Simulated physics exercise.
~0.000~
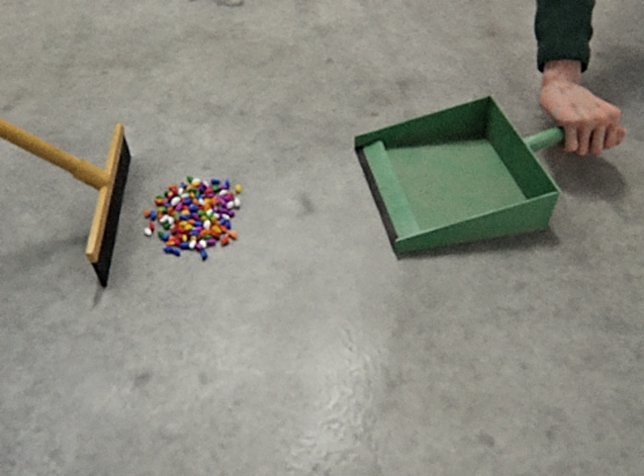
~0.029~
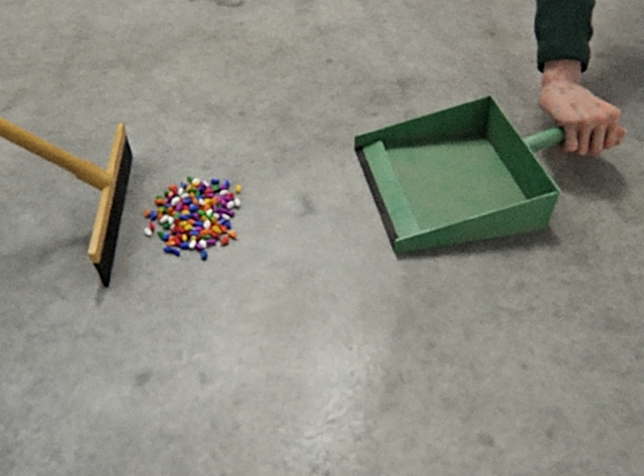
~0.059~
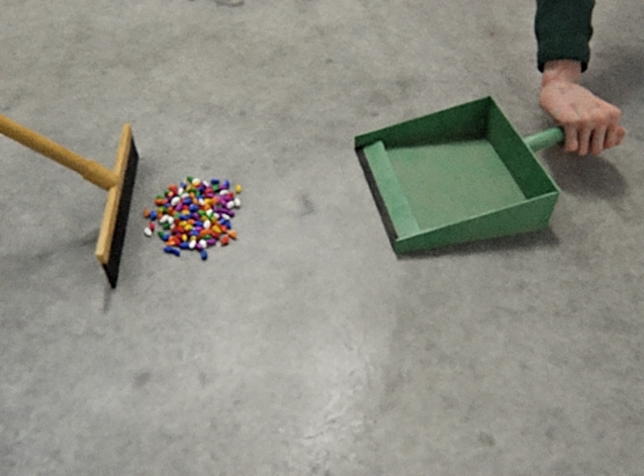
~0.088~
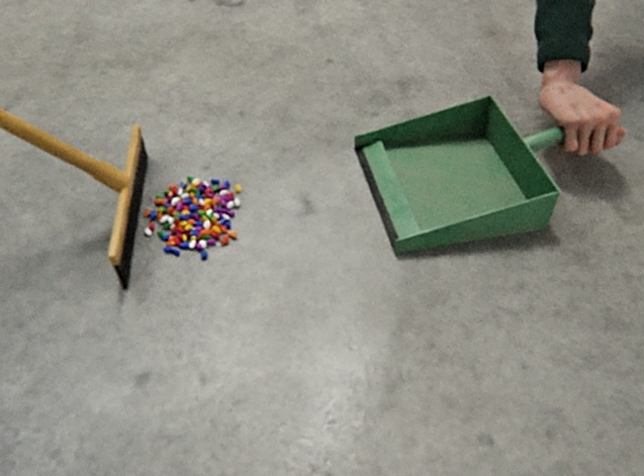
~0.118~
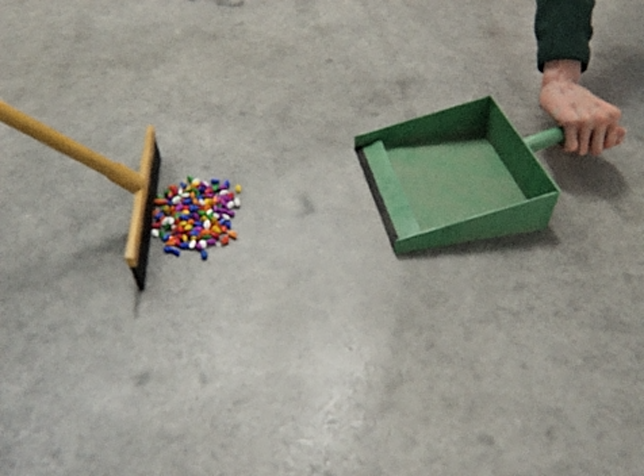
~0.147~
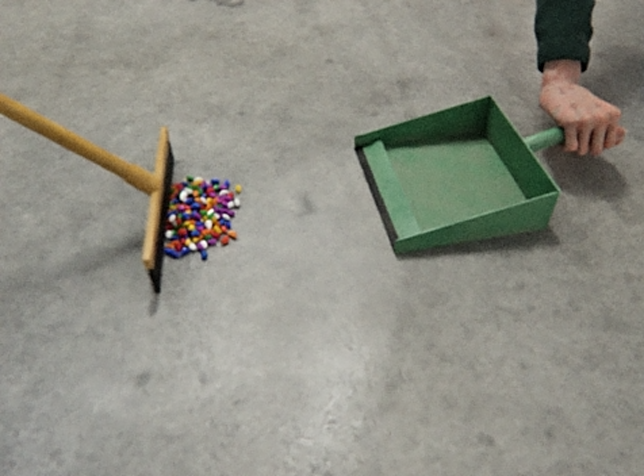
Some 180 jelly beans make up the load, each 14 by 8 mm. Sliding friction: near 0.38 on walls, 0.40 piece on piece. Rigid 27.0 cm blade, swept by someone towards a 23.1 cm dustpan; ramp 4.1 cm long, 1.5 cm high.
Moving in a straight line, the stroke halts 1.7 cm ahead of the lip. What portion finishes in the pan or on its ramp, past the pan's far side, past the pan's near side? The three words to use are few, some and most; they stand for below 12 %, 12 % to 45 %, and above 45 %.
Pan: Some, far side: Few, near side: Some.
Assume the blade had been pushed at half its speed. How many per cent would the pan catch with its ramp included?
Then around 35 per cent.
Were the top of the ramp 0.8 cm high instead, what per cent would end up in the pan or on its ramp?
I'd expect close to 40 per cent.
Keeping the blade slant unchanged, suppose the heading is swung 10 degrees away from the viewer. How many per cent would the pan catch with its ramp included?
40 per cent.
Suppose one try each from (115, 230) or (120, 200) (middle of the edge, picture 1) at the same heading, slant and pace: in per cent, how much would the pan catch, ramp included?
Roughly 30 % and 30 %.
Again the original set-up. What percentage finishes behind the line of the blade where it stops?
Close to 10 percent.
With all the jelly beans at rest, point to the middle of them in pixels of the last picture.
Roughly pixel (384, 219).
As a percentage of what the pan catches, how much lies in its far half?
20 per cent.
Then, at 0.34 s, middle of the blade 17 cm from the lip; 0 % over the lip, far side 5 %, near side 5 %.
Then, at 0.48 s, middle of the blade 7 cm from the lip; 0 % over the lip, far side 5 %, near side 15 %.
Then, at 0.74 s, middle of the blade 3 cm from the lip; 35 % over the lip, far side 5 %, near side 20 %.
In the end, at 2.6 s, pan 35 %, far side 5 %, near side 20 %, in front of the lip or behind the blade 40 %.
